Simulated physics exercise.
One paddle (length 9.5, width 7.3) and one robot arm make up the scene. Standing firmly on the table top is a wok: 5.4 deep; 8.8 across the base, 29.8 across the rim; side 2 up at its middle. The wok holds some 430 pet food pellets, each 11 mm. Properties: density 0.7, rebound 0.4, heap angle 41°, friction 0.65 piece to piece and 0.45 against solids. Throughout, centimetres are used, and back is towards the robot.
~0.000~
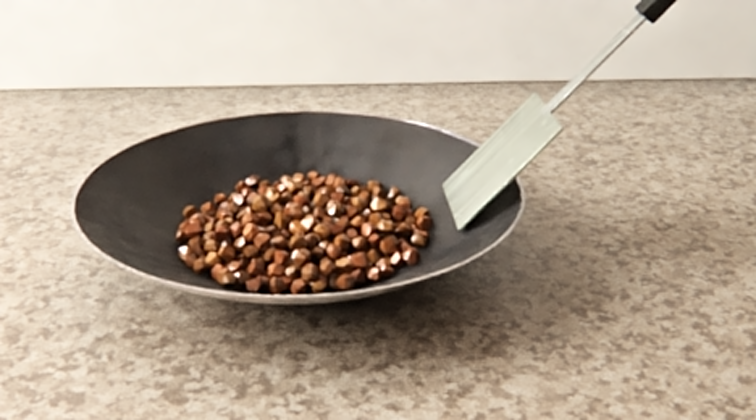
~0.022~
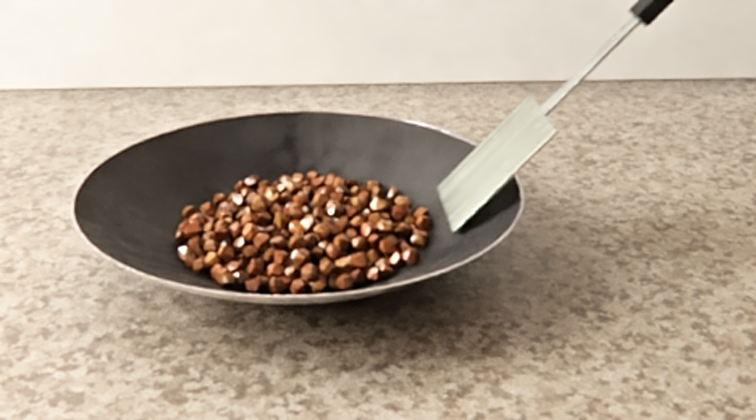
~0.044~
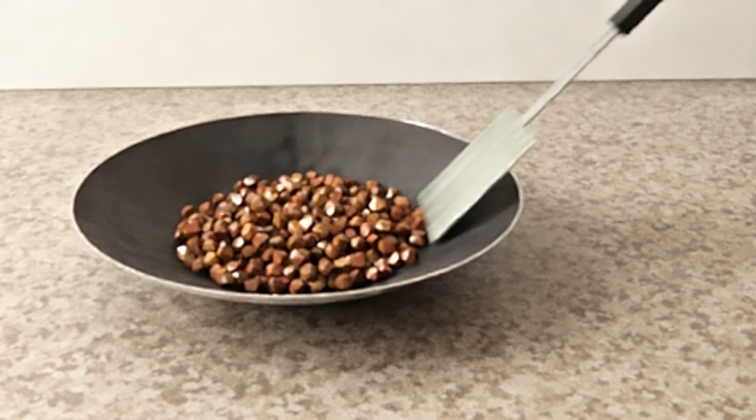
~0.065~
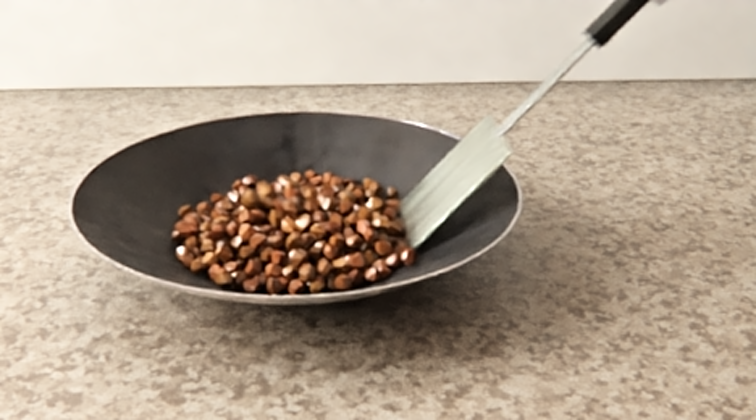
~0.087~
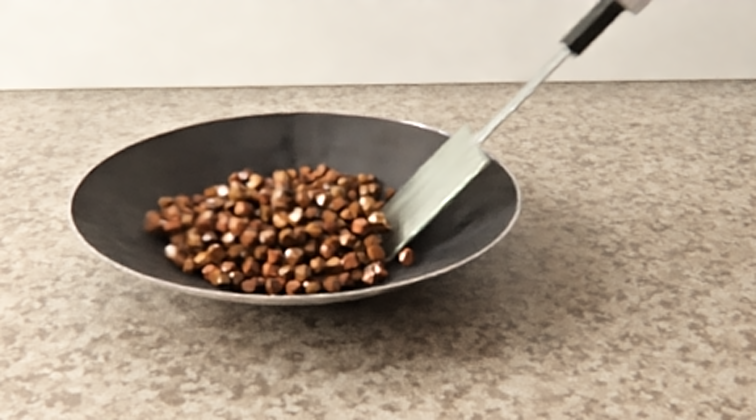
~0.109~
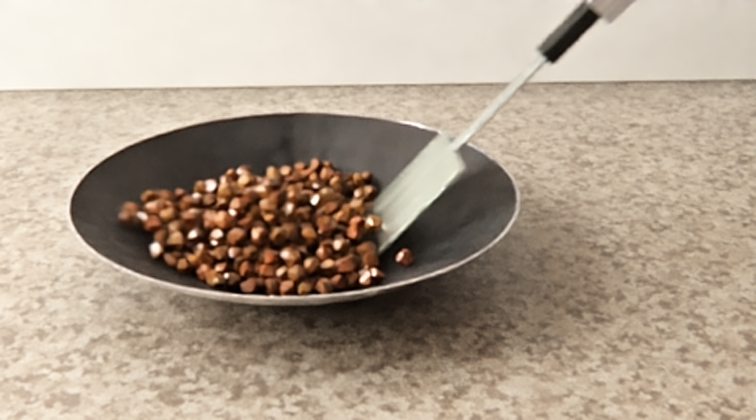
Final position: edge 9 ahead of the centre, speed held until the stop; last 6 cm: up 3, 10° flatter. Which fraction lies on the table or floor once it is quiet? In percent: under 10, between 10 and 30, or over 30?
Between 10 and 30 percent.
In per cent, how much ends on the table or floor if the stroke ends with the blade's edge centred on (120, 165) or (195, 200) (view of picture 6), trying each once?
40 % and 0 %.
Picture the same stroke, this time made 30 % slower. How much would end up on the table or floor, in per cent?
About 5 in a hundred.
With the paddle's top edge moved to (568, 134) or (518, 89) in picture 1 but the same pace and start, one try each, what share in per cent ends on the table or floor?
First try roughly 15 percent, second try roughly 25 percent.
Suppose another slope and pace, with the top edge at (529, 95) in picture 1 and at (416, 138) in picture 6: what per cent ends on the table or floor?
25 %.
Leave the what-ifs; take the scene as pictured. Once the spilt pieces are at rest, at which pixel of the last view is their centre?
Around (6, 258).
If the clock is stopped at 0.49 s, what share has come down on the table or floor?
Fraction noted: Close to 15 per cent.
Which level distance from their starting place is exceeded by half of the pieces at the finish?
Roughly 7 cm.
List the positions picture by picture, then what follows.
The paddle top edge at (549, 110), sloping 48°; upper third of the load around (308, 219), from x 185 to 425, top at y 175; 433 in the wok, in the first frame.
The paddle top edge at (543, 112), sloping 48°; upper third of the load around (307, 219), from x 180 to 425, top at y 175, in the second frame.
The paddle top edge at (523, 122), sloping 48°; upper third of the load around (307, 220), from x 180 to 420, top at y 180, in the third frame.
The paddle top edge at (500, 133), sloping 48°; upper third of the load around (299, 218), from x 180 to 410, top at y 175, in the fourth frame.
The paddle top edge at (477, 142), sloping 48°; upper third of the load around (284, 213), from x 155 to 405, top at y 170, in the fifth frame.
The paddle top edge at (454, 149), sloping 48°; upper third of the load around (261, 209), from x 130 to 405, top at y 165; 433 in the wok, in the sixth frame.
After 0.18 s, sloping 48°, highest piece 6 above the table; 433 in the wok.
After 0.25 s, sloping 44°, highest piece 7 above the table; 430 in the wok, 3 on the blade or in flight.
After 0.49 s, sloping 38°, highest piece 7 above the table; 363 in the wok, 63 on the table or floor, 7 on the blade or in flight.
After 1.54 s, sloping 38°, highest piece 6 above the table; 361 in the wok, 72 on the table or floor.
In the end, 361 in the wok, 72 on the table or floor. That is 17 % on the table or floor.
